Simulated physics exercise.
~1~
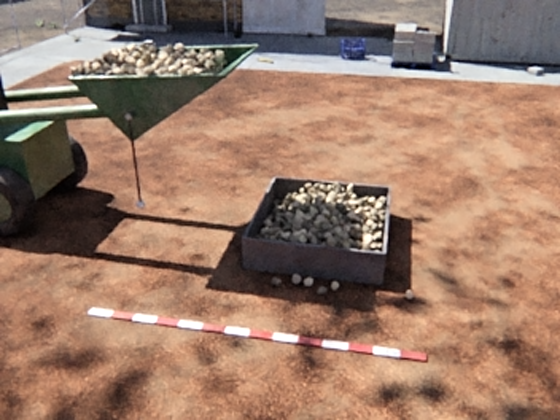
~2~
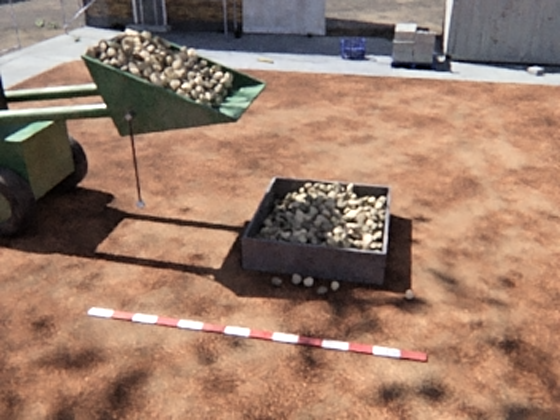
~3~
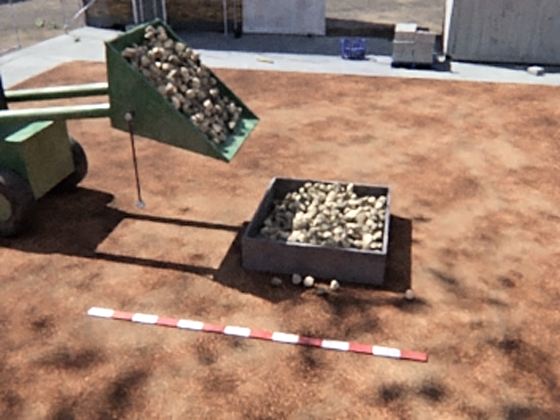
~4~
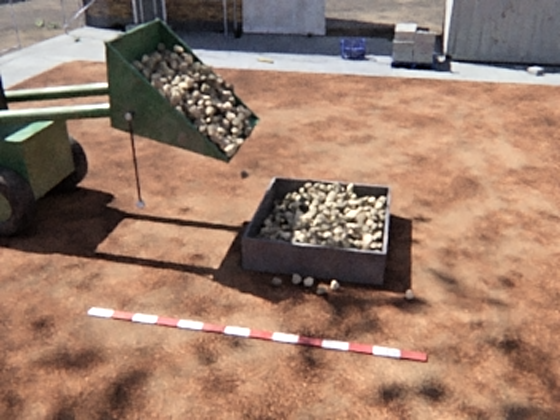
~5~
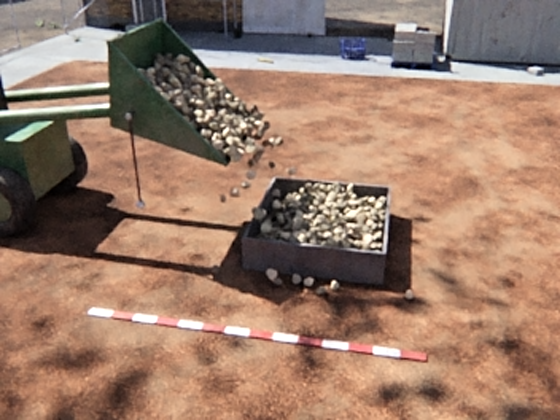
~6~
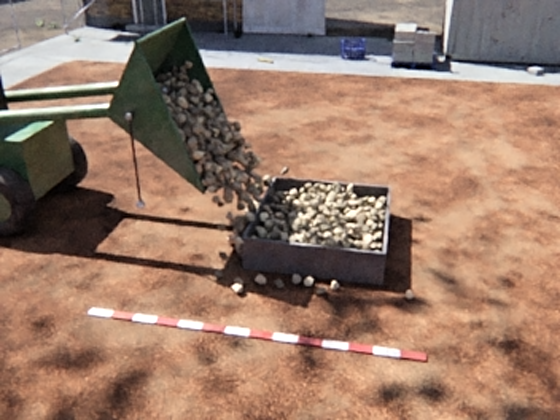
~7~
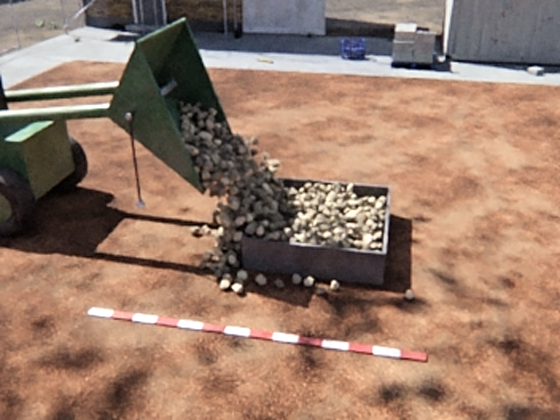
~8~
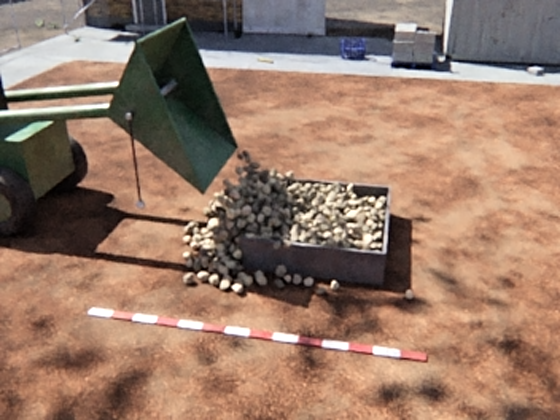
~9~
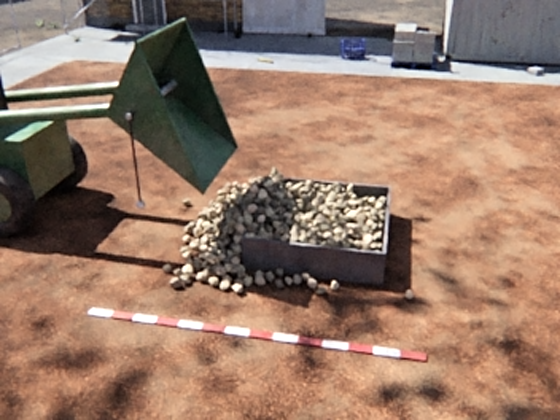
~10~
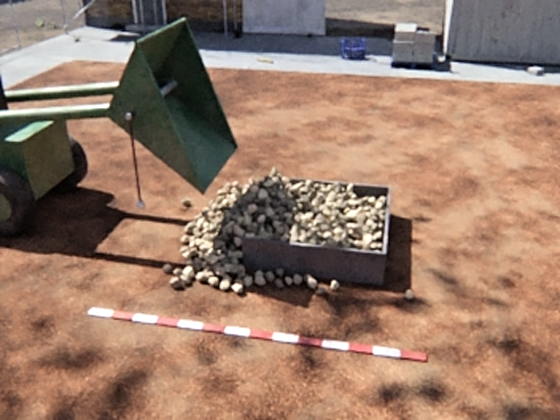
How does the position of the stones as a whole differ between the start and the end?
At the start the stones are split between the raised bucket and the box, but by the end they lie lower and farther to the right overall, heaped in the box and on the ground at its left side.
